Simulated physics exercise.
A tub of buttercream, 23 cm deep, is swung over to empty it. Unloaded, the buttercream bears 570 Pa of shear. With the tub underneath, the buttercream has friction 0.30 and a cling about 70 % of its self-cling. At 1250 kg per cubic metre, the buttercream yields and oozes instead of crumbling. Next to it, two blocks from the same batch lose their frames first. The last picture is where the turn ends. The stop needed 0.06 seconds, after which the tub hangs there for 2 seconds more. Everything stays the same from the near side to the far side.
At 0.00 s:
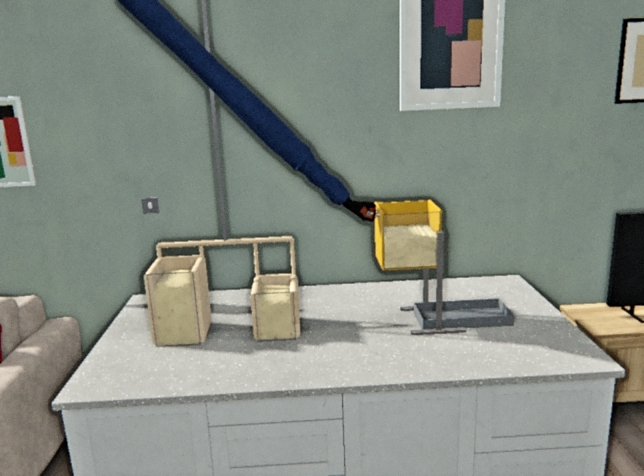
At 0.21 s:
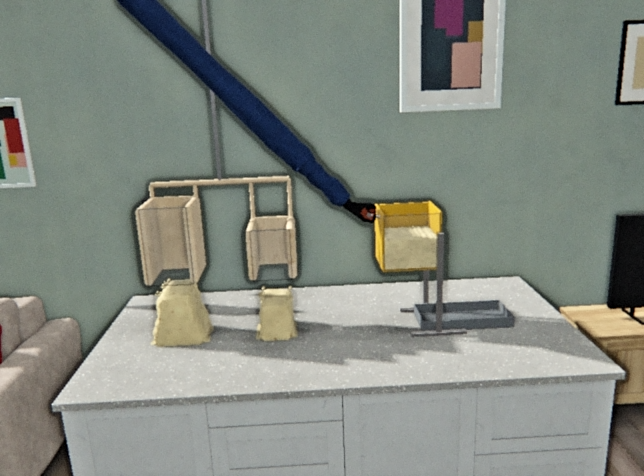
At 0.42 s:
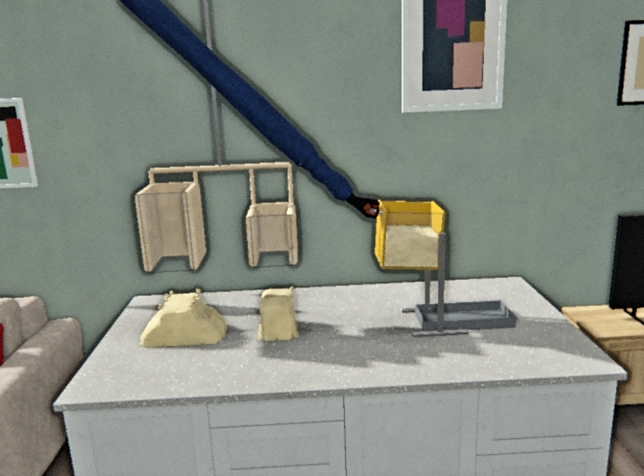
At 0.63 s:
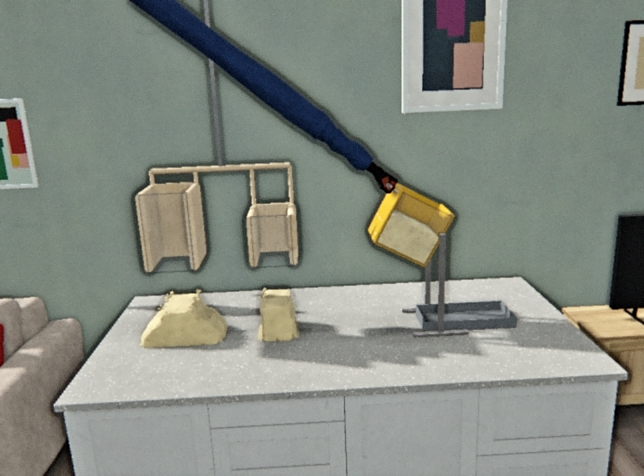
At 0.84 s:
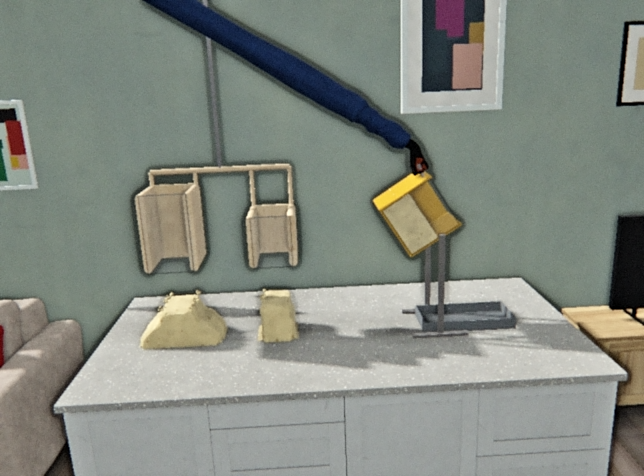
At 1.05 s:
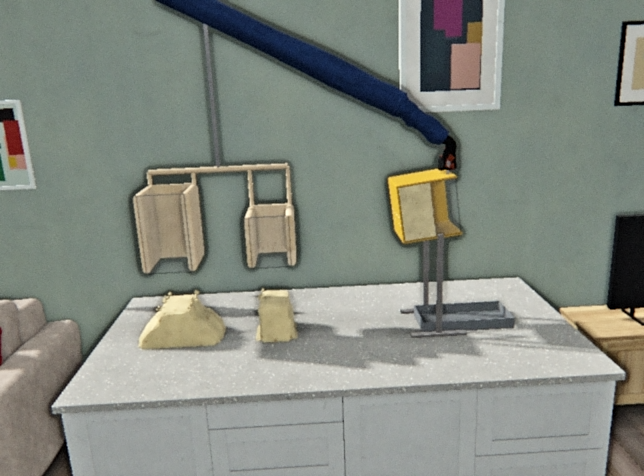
A dark blue mechanical arm reaches from the upper left over a speckled grey counter with pale cabinets, seen from the front and slightly above in a green-walled living room. It grips a yellow tub of pale cream beside a grey stand, with two beige boxes at left. The boxes lift, the two cream blocks slump, the larger spreading wider, then the arm tilts the tub steeply.
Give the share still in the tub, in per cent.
100 %.
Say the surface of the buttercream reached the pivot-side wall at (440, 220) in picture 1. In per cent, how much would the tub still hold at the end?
That gives some 95 %.
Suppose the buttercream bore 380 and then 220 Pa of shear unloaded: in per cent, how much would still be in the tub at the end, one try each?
Respectively 90 % and 65 %.
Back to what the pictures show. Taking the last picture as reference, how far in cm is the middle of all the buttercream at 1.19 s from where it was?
Looks like around 0 cm to me.
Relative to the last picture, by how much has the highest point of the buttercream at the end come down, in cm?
Roughly 0 cm.
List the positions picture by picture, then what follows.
In the first frame, handle-side rim at (384, 214), tilt 0 degrees; crest of the buttercream at (425, 237); block heights 27 cm, 18 cm (left to right).
In the second frame, handle-side rim at (384, 215), tilt 0 degrees; crest of the buttercream at (425, 239); block heights 23 cm, 17 cm (left to right).
In the third frame, handle-side rim at (387, 212), tilt 4 degrees; crest of the buttercream at (389, 237); block heights 17 cm, 17 cm (left to right).
In the fourth frame, handle-side rim at (404, 192), tilt 29 degrees; crest of the buttercream at (393, 216); block heights 17 cm, 17 cm (left to right).
In the fifth frame, handle-side rim at (431, 178), tilt 58 degrees; crest of the buttercream at (407, 195); block heights 17 cm, 17 cm (left to right).
In the sixth frame, handle-side rim at (456, 178), tilt 83 degrees; crest of the buttercream at (427, 184); block heights 17 cm, 17 cm (left to right).
After 1.19 s, the tub is at 83 degrees and holds 100 %.
After 1.36 s, the tub is at 83 degrees and holds 100 %.
After 1.53 s, the tub is at 83 degrees and holds 100 %.
After 1.70 s, the tub is at 83 degrees and holds 100 %.
After 3.05 s, the tub is at 83 degrees and holds 100 %.
